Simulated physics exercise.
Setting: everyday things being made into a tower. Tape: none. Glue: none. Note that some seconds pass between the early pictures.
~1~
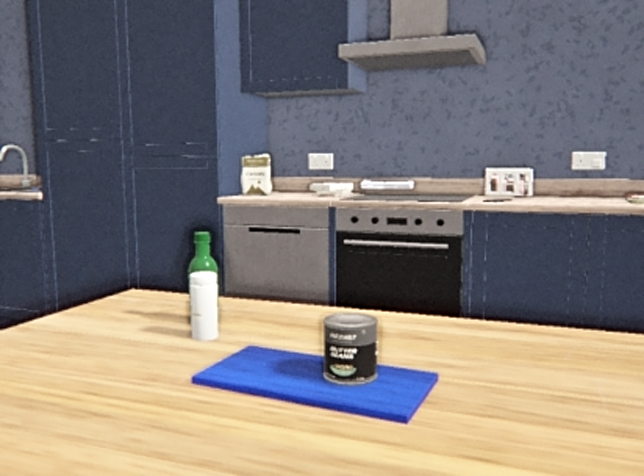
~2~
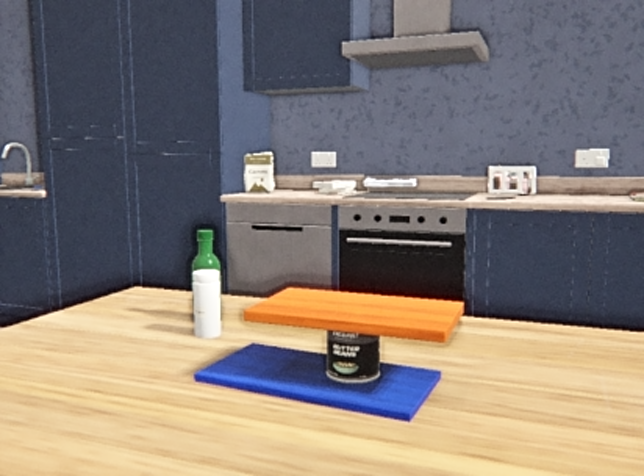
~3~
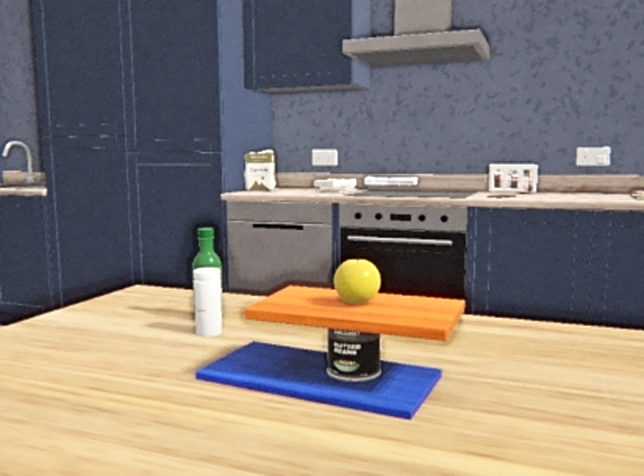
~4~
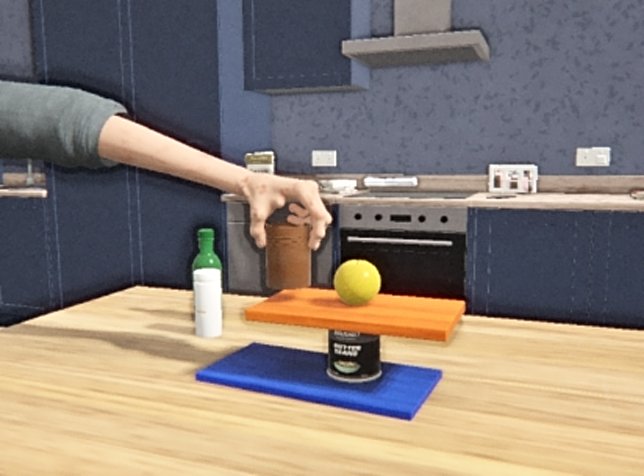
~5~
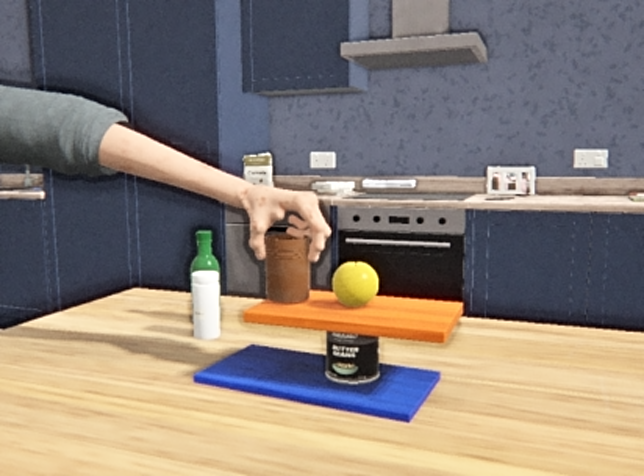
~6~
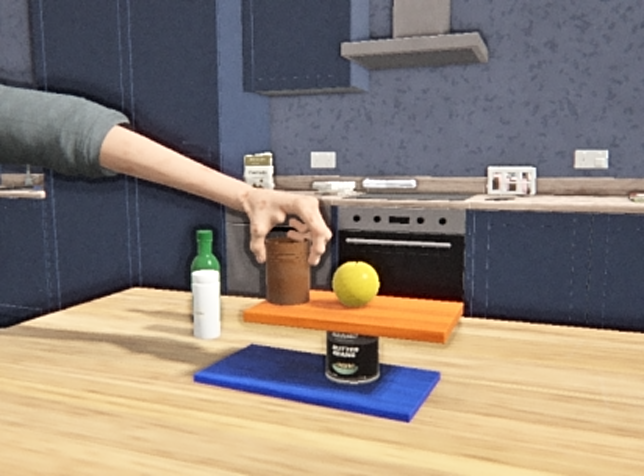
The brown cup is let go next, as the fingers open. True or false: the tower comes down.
False.
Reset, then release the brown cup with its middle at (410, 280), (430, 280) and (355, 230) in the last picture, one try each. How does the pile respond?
Stays standing, stays standing, topples over.
Then, 0.60 s after the last picture, nothing has stirred.
Then, 1.50 s after the last picture, brown cup resting near (288, 271).
At rest, all 7 in place. Seen from the same camera at the end, brown cup near (288, 271). The pile holds.
